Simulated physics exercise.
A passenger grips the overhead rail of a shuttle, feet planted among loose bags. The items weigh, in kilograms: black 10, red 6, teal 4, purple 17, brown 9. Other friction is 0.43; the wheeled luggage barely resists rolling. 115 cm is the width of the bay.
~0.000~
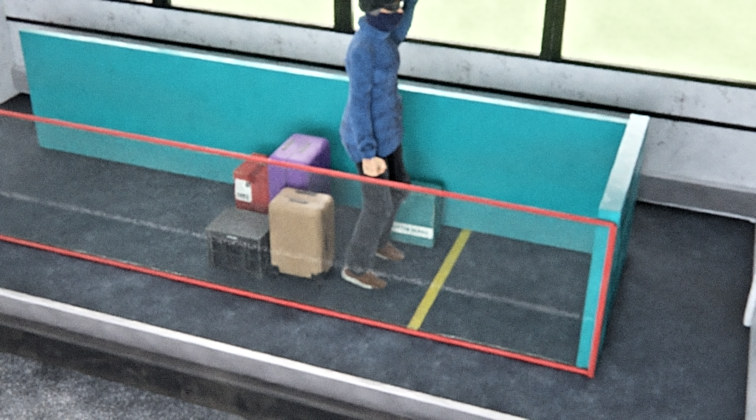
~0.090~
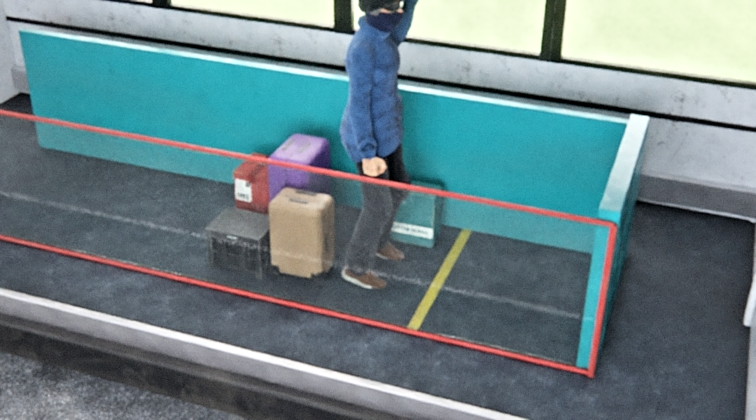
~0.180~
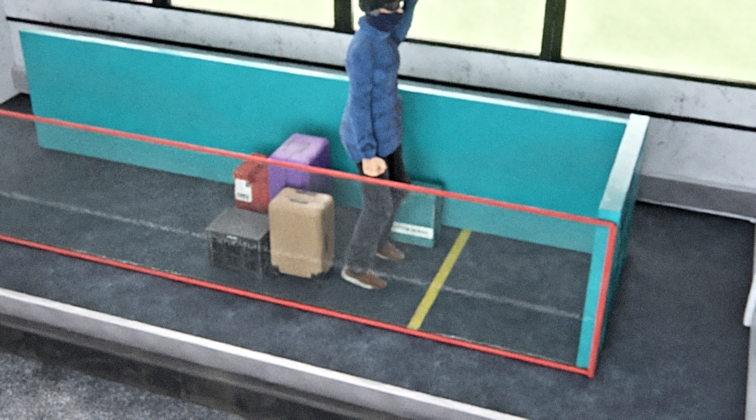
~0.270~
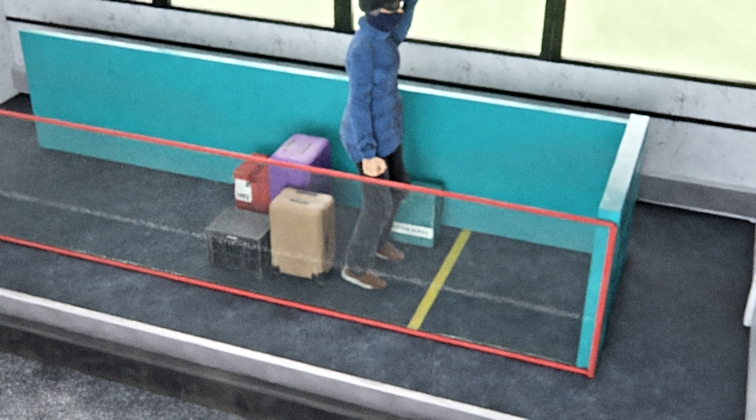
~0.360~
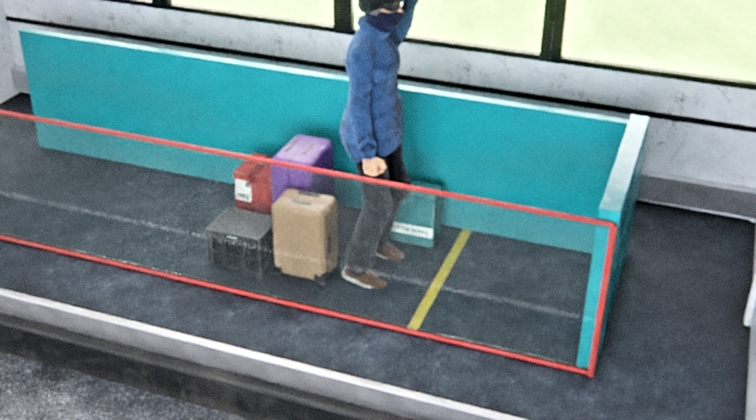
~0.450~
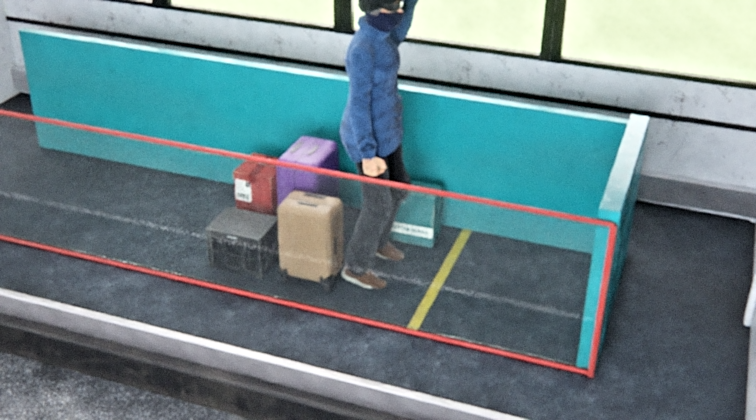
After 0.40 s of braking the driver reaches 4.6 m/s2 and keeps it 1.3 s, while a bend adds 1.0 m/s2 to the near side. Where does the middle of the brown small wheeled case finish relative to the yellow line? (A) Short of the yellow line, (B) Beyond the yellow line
(A) Short of the yellow line.
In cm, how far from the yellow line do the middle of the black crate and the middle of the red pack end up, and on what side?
So the black crate stops 100 cm short, while the red pack stops 90 cm short.
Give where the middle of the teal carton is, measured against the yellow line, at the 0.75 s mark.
Around 30 cm shy of the mark.
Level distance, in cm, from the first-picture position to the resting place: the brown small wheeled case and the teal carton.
Movement - brown small wheeled case 20, teal carton 60.
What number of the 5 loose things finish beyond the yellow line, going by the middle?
1.
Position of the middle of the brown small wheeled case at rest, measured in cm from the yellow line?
About 60 cm short.
After 0.75 s the brown small wheeled case is 60 cm short of the yellow line, tilted 0°, near (323, 252) in the last picture's view; the purple big wheeled case 63 cm short of the yellow line, tilted 0°.
After 1.15 s the brown small wheeled case is 59 cm short of the yellow line, tilted 0°, near (324, 252) in the last picture's view.
After 1.65 s the brown small wheeled case is 59 cm short of the yellow line, tilted 0°, near (324, 252) in the last picture's view.
Final state at 2.5 s, black crate stops short of the yellow line; red pack stops short of the yellow line; teal carton crosses the yellow line; purple big wheeled case stops short of the yellow line; brown small wheeled case stops short of the yellow line.
